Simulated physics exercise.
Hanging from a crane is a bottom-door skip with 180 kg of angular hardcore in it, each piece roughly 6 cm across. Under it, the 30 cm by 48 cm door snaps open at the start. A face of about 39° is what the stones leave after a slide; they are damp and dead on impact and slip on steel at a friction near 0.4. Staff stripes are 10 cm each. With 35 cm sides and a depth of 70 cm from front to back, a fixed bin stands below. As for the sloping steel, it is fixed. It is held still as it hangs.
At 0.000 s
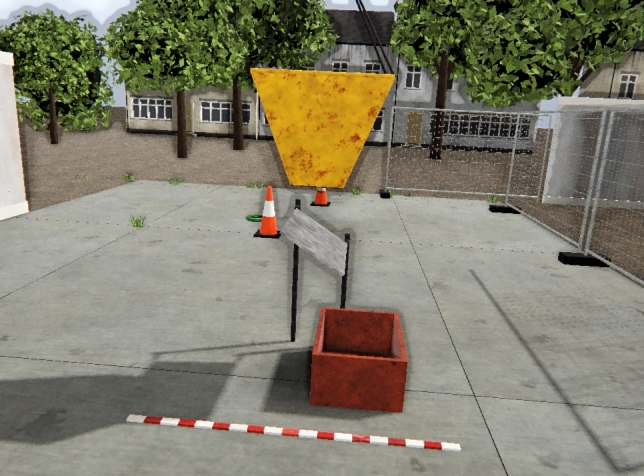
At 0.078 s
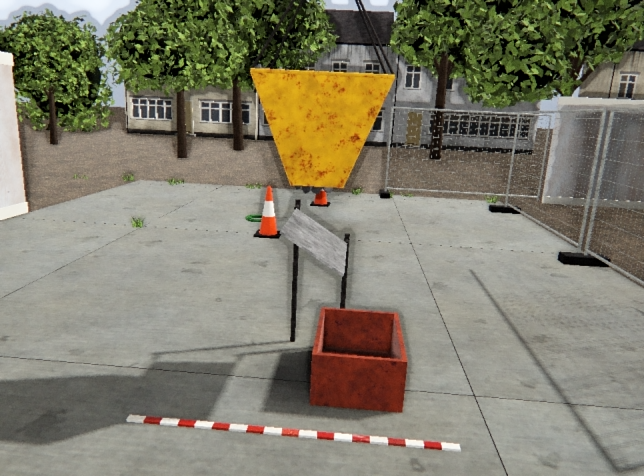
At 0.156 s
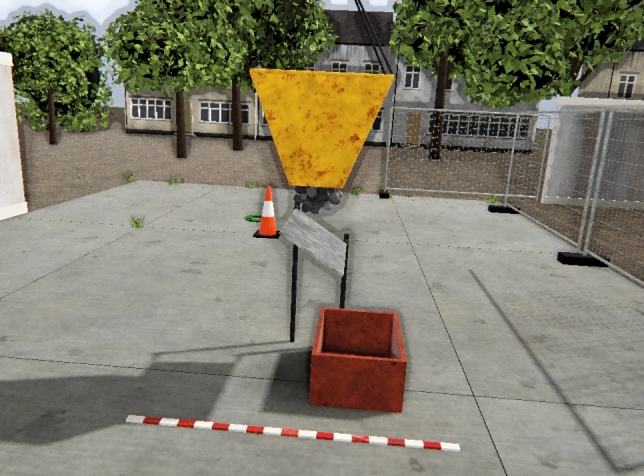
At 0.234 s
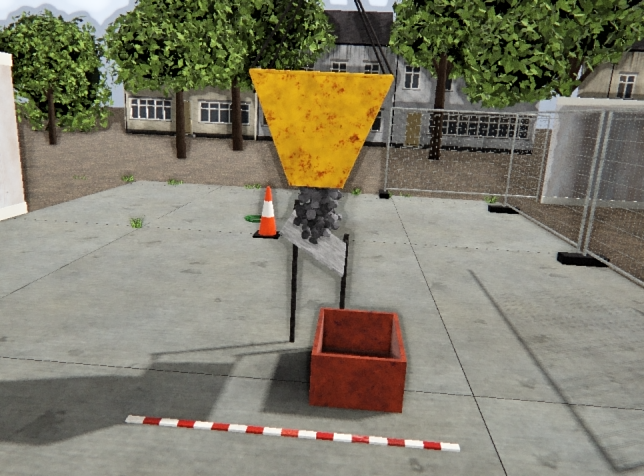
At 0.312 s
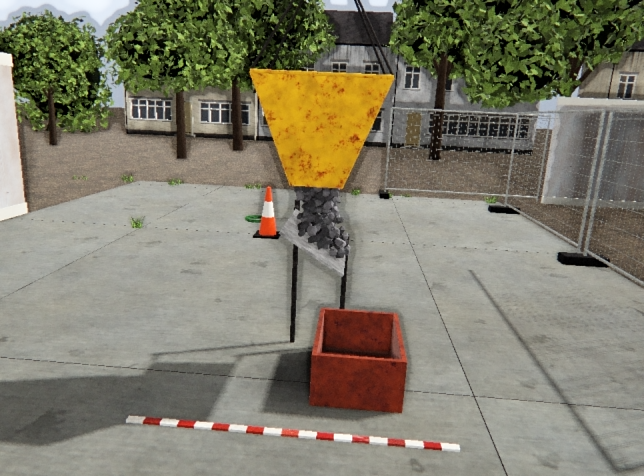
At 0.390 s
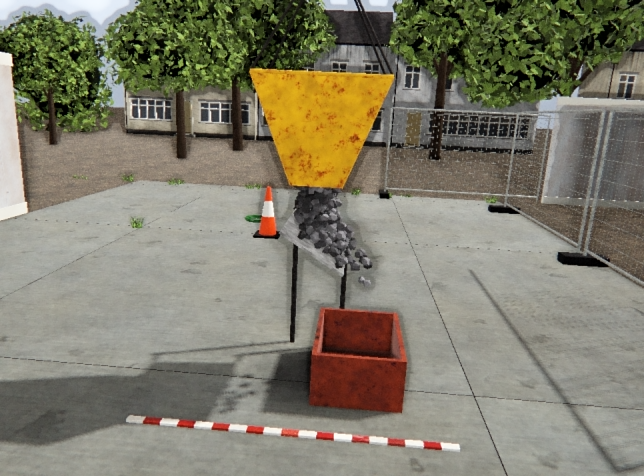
Dark grey stones poured out of the bottom of a hanging yellow skip, dropping onto a sloping steel plate and sliding down it to the right, above an empty red box on the concrete.
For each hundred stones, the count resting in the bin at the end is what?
It is about 46.
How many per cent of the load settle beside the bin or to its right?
Around 50 in a hundred of them.
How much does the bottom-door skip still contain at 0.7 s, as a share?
Held: Near 30 %.
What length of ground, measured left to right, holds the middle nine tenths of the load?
It covers roughly 90 centimetres from left to right.
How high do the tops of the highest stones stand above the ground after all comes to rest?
Some 38 cm up.
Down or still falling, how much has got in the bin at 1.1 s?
Share: Around 40 %.
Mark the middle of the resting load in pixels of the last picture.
I'd point to somewhere near (387, 371).
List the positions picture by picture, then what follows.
In the first frame, the outlet is at (317, 178); nothing has dropped yet.
In the second frame, the outlet is at (317, 178); 4 % is out.
The third frame shows outlet at (317, 178), the stream shows down to (313, 206); 91 % still inside.
The fourth frame shows outlet at (316, 178), the stream shows down to (318, 232); 85 % still inside.
The fifth frame shows outlet at (317, 178), the stream shows down to (341, 248); 76 % still inside.
The sixth frame shows outlet at (317, 178), the stream shows down to (362, 267); 69 % still inside.
After 0.7 s, 30 % in the bottom-door skip, 32 % on the steel, 4 % falling or lying left of the bin, 25 % falling or lying in the bin, 8 % falling or lying beside or right of the bin; the stones farthest right are at (435, 369).
After 1.1 s, 0 % in the bottom-door skip, 23 % on the steel, 1 % falling or lying left of the bin, 40 % falling or lying in the bin, 35 % falling or lying beside or right of the bin; the stones farthest right are at (492, 387).
After 1.7 s, 0 % in the bottom-door skip, 1 % on the steel, 1 % falling or lying left of the bin, 45 % falling or lying in the bin, 52 % falling or lying beside or right of the bin; the stones farthest right are at (523, 384).
After 2.6 s, 0 % in the bottom-door skip, 1 % falling or lying left of the bin, 46 % falling or lying in the bin, 52 % falling or lying beside or right of the bin; the stones farthest right are at (529, 390).
After 4.5 s, 0 % in the bottom-door skip, 1 % left of the bin, 46 % in the bin, 52 % beside or right of the bin; the stones farthest right are at (529, 390).
